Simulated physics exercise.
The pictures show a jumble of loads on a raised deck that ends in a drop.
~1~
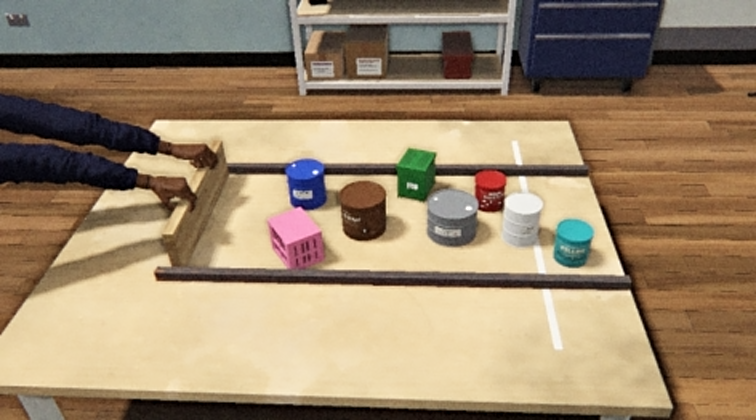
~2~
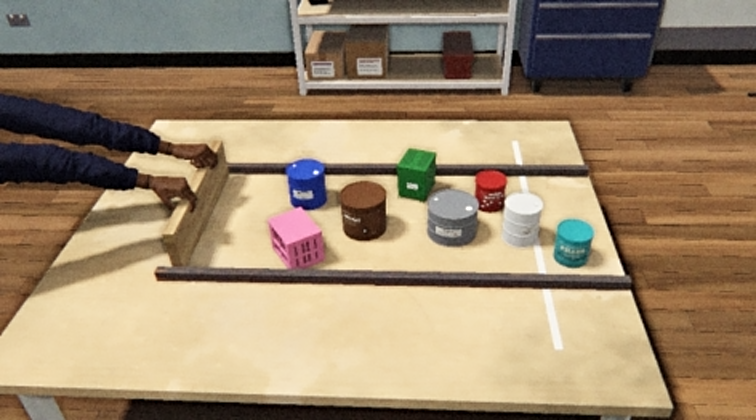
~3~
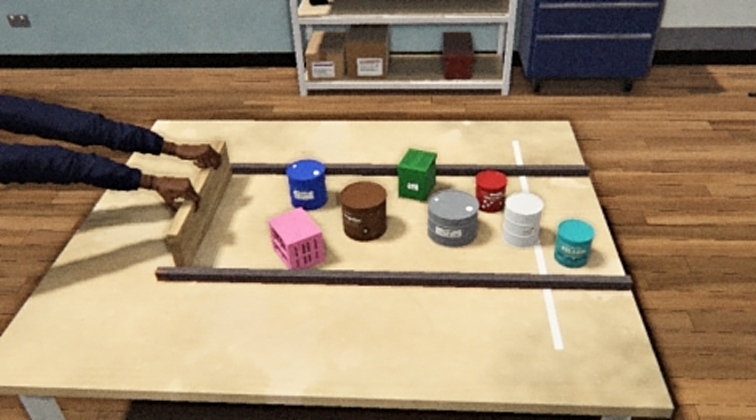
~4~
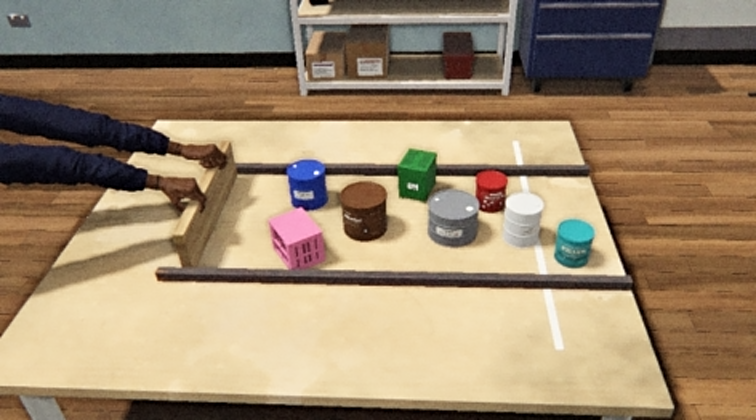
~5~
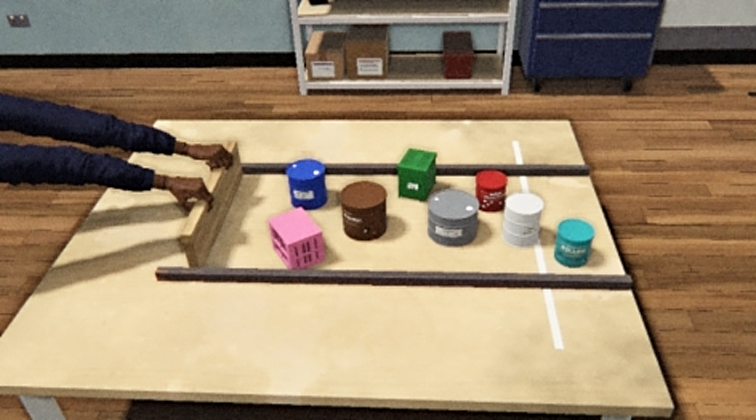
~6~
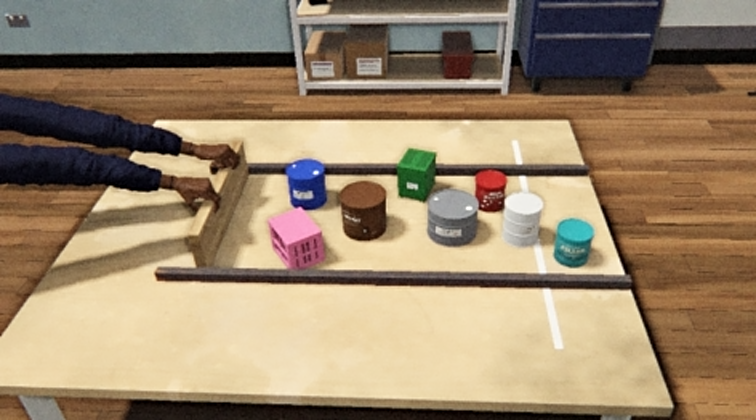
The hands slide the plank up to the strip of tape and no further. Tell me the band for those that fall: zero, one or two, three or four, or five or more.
The number that fall off is one or two.
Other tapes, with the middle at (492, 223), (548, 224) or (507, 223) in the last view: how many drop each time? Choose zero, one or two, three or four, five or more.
In that order: None at all; one or two; one or two.
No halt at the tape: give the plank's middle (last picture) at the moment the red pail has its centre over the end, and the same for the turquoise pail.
Near (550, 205) and (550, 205).
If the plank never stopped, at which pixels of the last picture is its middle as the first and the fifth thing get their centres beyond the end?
About (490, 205), then (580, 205).
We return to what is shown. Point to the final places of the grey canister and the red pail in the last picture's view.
Near (610, 224) and (584, 202).
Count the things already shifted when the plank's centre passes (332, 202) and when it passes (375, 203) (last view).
By then 2, and 4.
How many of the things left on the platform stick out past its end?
Overhanging: 1.
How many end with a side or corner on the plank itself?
The number is 4.
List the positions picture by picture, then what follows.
The first picture shows turquoise pail (573, 244); white canister (521, 220); red pail (490, 192); plank (200, 201); tape (532, 224).
The second picture shows white canister (522, 220); blue canister (307, 185).
The third picture shows red pail (490, 192); green tote (417, 176).
The fourth picture shows turquoise pail (574, 244); grey canister (453, 218).
The fifth picture shows white canister (522, 220); pink crate (297, 240).
The sixth picture shows turquoise pail (573, 243); white canister (522, 220); red pail (490, 192); plank (222, 201); tape (532, 223).
Soon after, none off yet; turquoise pail at rest near (573, 243); white canister at rest near (522, 220); red pail at rest near (490, 192).
Then, none off yet; turquoise pail at rest near (573, 243); white canister moved a little near (542, 221); red pail at rest near (491, 192).
At rest, the number that fall off is one or two; fallen, white canister.
